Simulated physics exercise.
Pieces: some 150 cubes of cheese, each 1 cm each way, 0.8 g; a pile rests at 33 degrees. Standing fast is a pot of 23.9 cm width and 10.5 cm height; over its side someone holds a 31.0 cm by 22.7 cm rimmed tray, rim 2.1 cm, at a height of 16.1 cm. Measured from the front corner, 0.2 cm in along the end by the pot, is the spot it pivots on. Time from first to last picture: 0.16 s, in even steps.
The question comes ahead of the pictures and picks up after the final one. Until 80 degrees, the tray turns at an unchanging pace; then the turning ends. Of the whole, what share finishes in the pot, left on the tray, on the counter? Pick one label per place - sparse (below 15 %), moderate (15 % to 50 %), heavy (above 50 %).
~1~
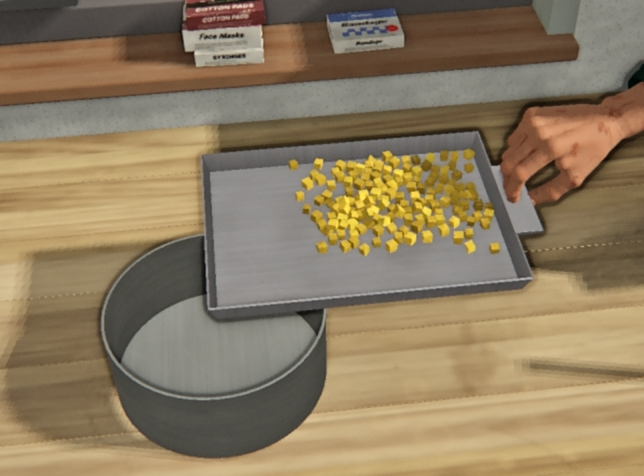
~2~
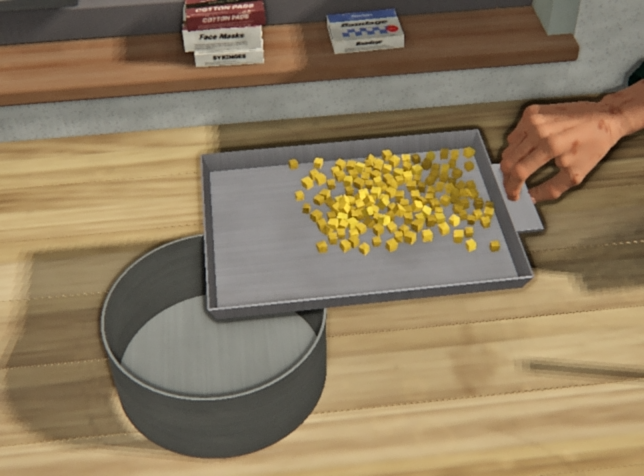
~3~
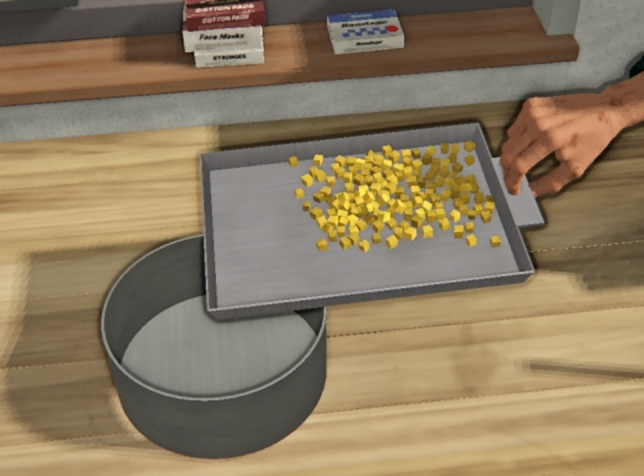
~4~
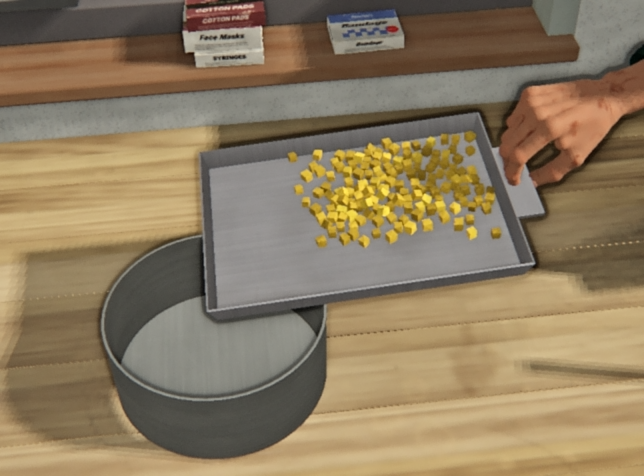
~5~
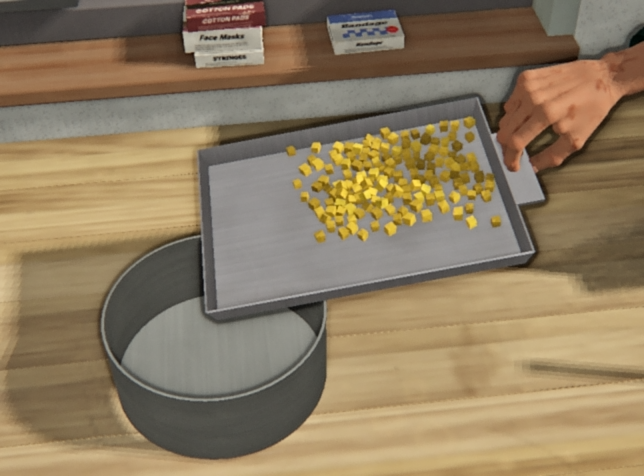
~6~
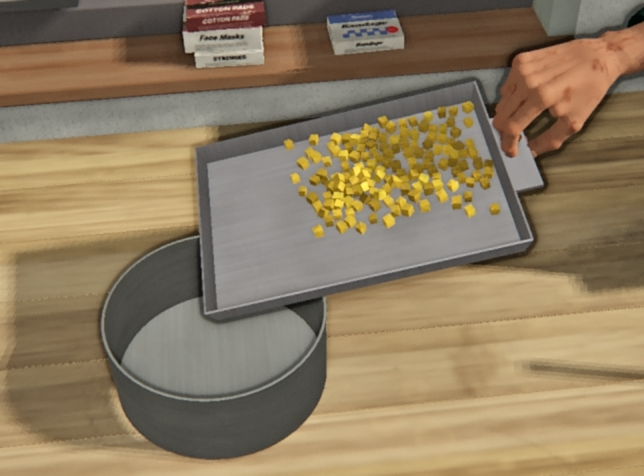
Pot: Heavy; tray: Sparse; counter: Moderate.
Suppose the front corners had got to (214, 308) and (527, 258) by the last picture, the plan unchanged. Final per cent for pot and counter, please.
The pot gets 20 and the counter 75.
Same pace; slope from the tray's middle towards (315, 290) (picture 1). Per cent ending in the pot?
That would be close to 20 per cent.
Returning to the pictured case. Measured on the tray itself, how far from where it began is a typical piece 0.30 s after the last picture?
Roughly 1 cm.
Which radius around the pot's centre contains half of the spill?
About 34 cm from the centre.
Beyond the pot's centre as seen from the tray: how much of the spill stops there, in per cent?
Around 100 per cent, give or take.
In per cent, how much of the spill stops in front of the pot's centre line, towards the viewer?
Estimate: Close to 80 per cent of the pieces.
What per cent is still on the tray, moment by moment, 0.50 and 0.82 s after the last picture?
About 95, 10.
Then, 0.30 s after the last picture, tilt 45 degrees; the tray holds 100 %, the pot 0 %.
Then, 0.50 s after the last picture, tilt 68 degrees; the tray holds 95 %, the pot 0 %.
Then, 0.82 s after the last picture, tilt 80 degrees; the tray holds 10 %, the pot 50 %.
In the end, pot 60 %, tray 5 %, counter 40 %.
